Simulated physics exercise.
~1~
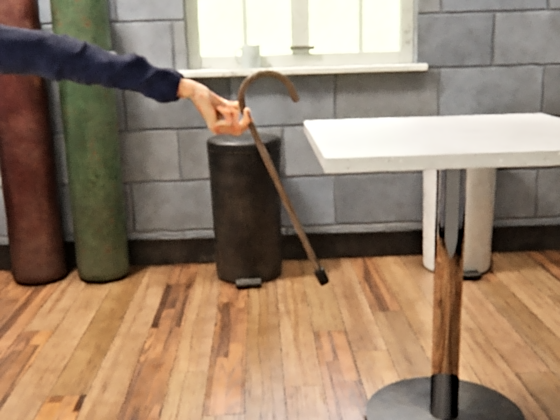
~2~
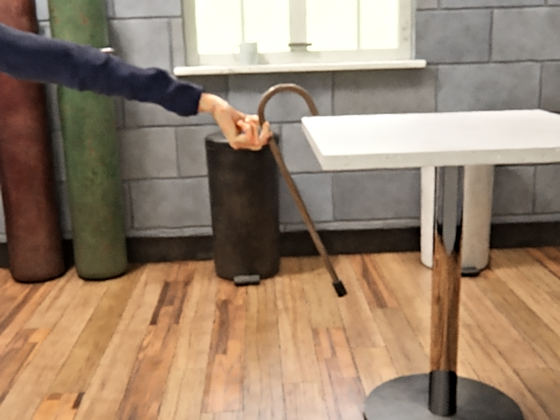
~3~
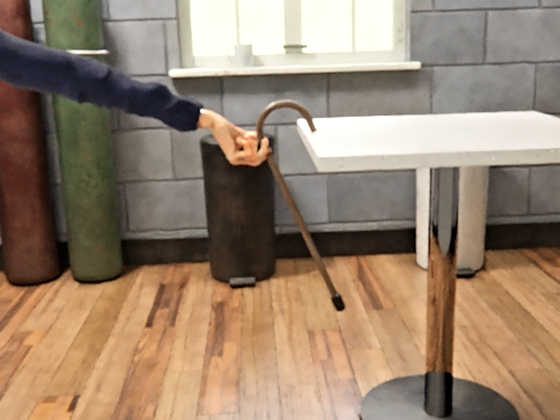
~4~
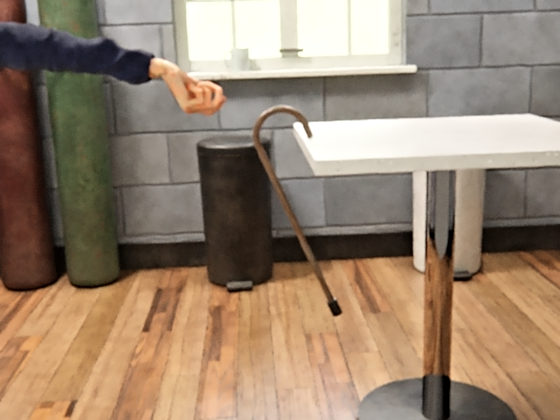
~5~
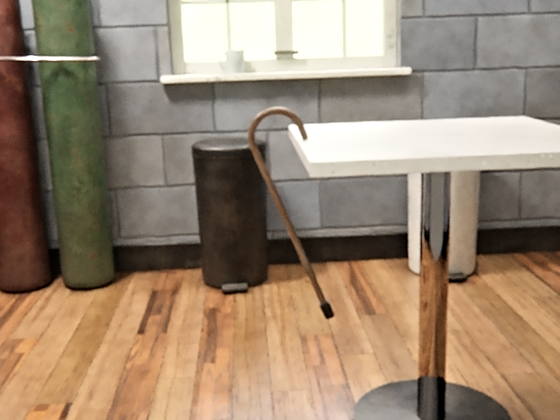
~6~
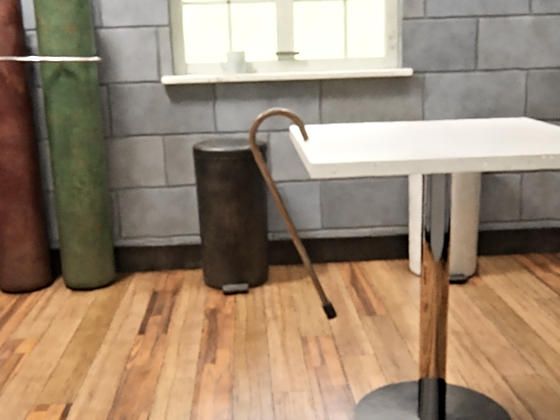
A brown cane with a curved handle is held by a hand in a dark blue sleeve reaching in from the left, in a room with a wooden floor and a grey block wall. The slightly swaying view faces a white table on a metal pedestal at right, with a dark bin below a bright window and red and green columns at left. The hand moves the cane right and lowers its crook onto the table's left edge. The fingers let go, and the arm withdraws leftward out of view. The cane stays hanging from the edge, its shaft slanting down to the right.
